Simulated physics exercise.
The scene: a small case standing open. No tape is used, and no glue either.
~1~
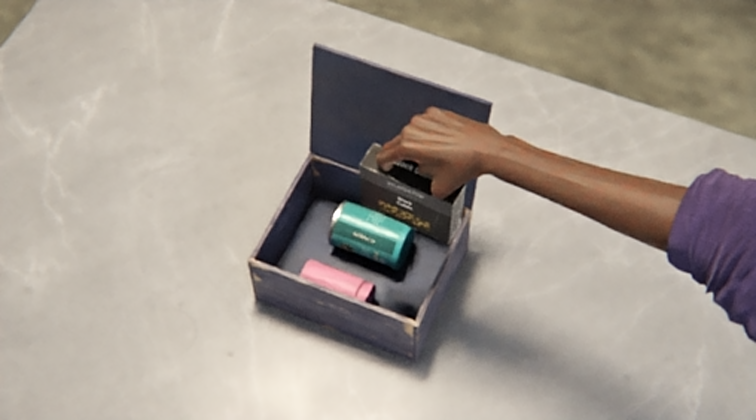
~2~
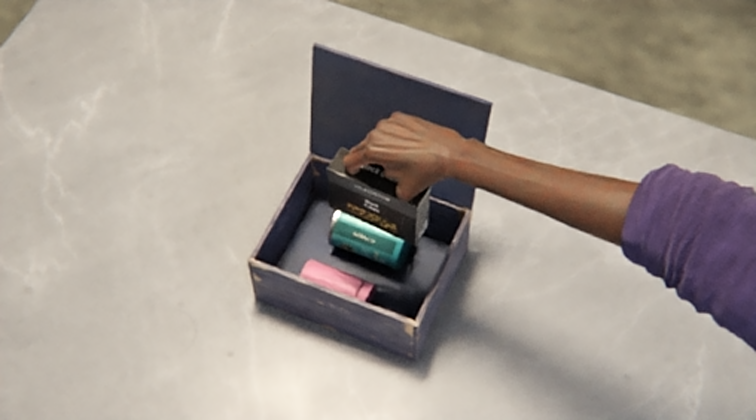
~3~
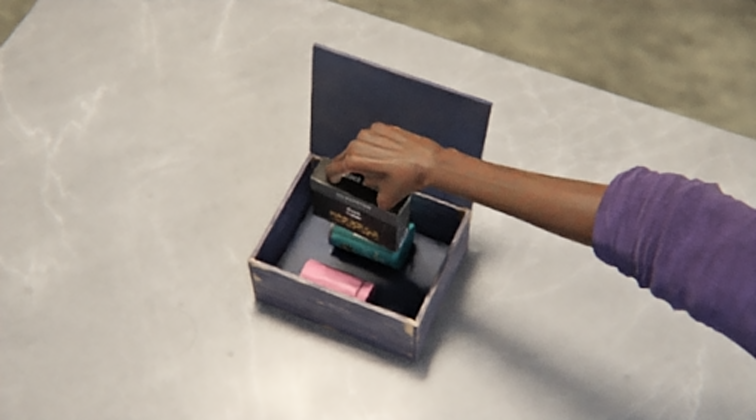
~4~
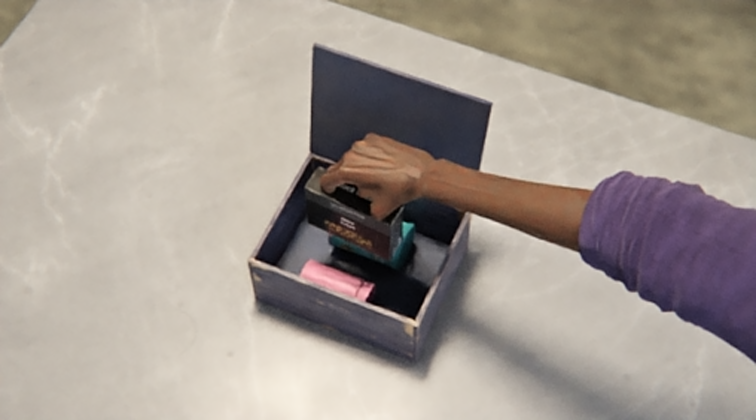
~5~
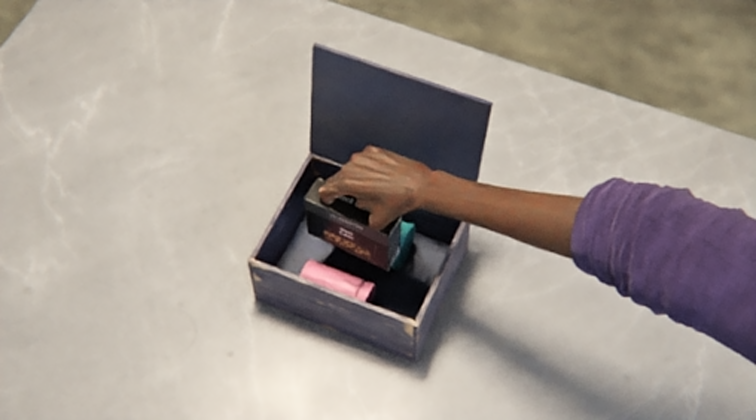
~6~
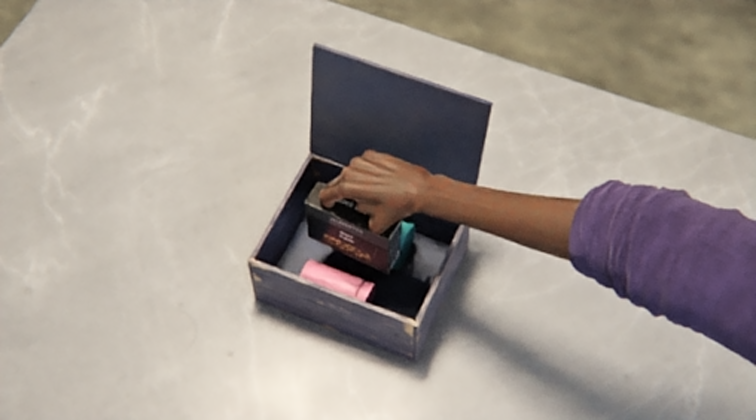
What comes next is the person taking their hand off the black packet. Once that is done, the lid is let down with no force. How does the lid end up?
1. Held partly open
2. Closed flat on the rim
2, closed flat on the rim.
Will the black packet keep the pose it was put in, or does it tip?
Result: The black packet remains as it was set.
Then, 0.50 s later than the last frame, black packet tilted by 24° near (359, 254).
Then, 1.30 s later than the last frame, lid 77° above the rim; black packet moved a little near (353, 264).
Then, 1.70 s later than the last frame, lid 42° above the rim; black packet moved a little near (354, 265).
Then, 2.00 s later than the last frame, lid 2° above the rim; black packet moved a little near (354, 265).
When it is over, lid shut; moved from the start, black packet; the other 2 as before. End places, in pixels of the last picture, black packet near (354, 265).
